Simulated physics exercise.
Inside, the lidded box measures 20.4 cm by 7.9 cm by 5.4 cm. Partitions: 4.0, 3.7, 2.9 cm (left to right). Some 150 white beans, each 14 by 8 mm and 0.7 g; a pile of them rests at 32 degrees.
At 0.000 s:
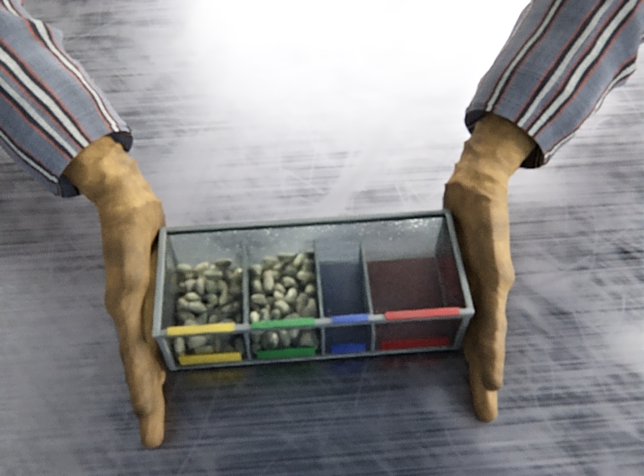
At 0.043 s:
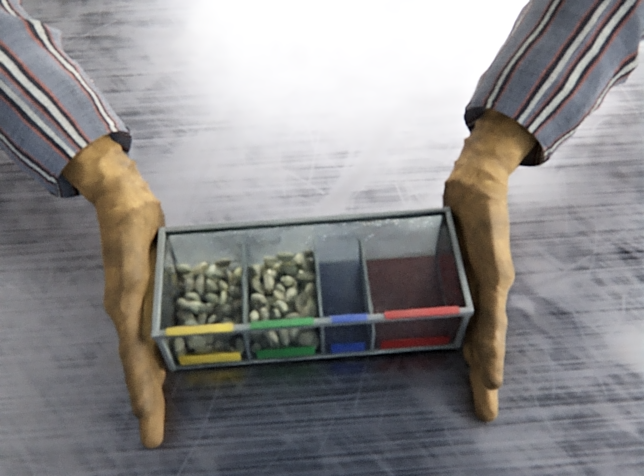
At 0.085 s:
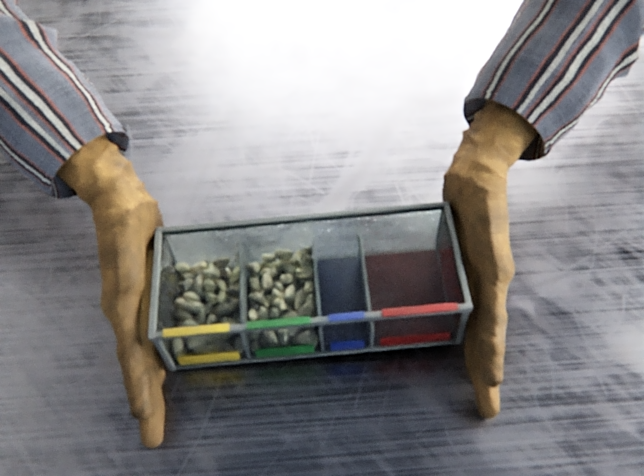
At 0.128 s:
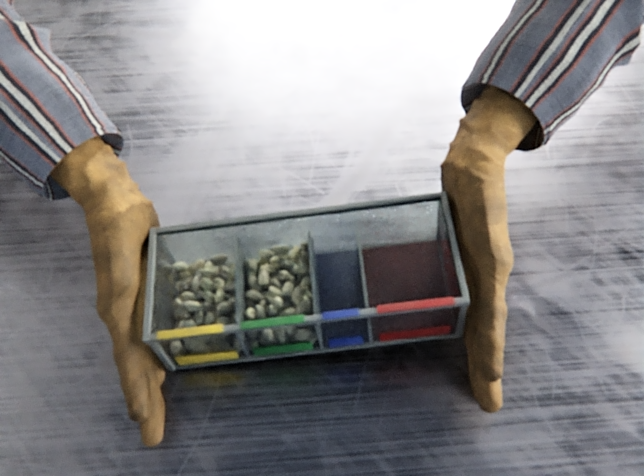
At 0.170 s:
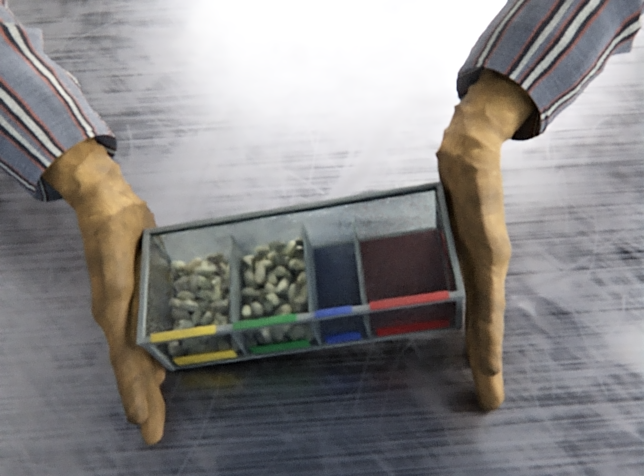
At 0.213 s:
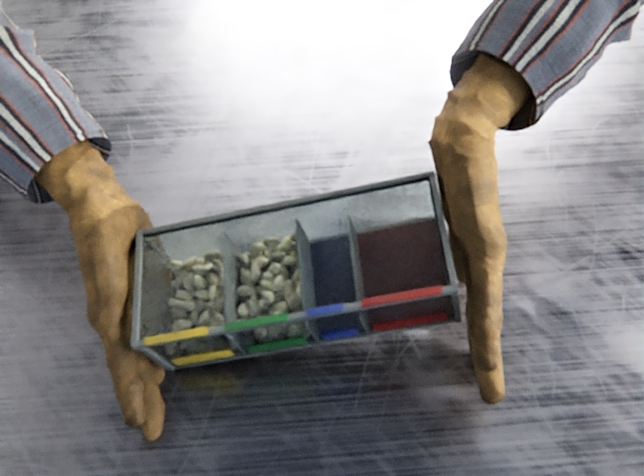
We see two hands in striped sleeves holding a clear divided box, pale beans filling its yellow- and green-marked sections while the blue and red ones sit empty; the hands gradually tilt it, raising the right end.
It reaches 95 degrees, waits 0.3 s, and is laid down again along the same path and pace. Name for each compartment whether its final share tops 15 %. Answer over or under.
Red: Under, blue: Under, green: Over, yellow: Over.
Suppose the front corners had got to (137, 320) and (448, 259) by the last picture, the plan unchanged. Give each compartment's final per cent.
Red 0, blue 0, green 40, yellow 60.
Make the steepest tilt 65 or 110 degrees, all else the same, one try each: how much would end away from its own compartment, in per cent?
About 0 and 15 per cent.
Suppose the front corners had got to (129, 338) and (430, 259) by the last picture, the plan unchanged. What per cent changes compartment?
It would be near 10 per cent.
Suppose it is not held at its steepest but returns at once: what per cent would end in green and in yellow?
In that case green 40; yellow 60.
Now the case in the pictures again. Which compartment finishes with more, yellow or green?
The yellow compartment.
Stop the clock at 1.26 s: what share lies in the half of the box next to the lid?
About 40 per cent.
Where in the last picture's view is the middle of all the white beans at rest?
Near (222, 320).
Then, at 1.26 s, tilt 95 degrees; green 40 %, yellow 60 %.
After 1.95 s, tilt 50 degrees; green 35 %, yellow 65 %.
Then, at 2.68 s, tilt 0 degrees; green 35 %, yellow 65 %.
By 3.0 s all is still; red 0 %, blue 0 %, green 35 %, yellow 65 %.
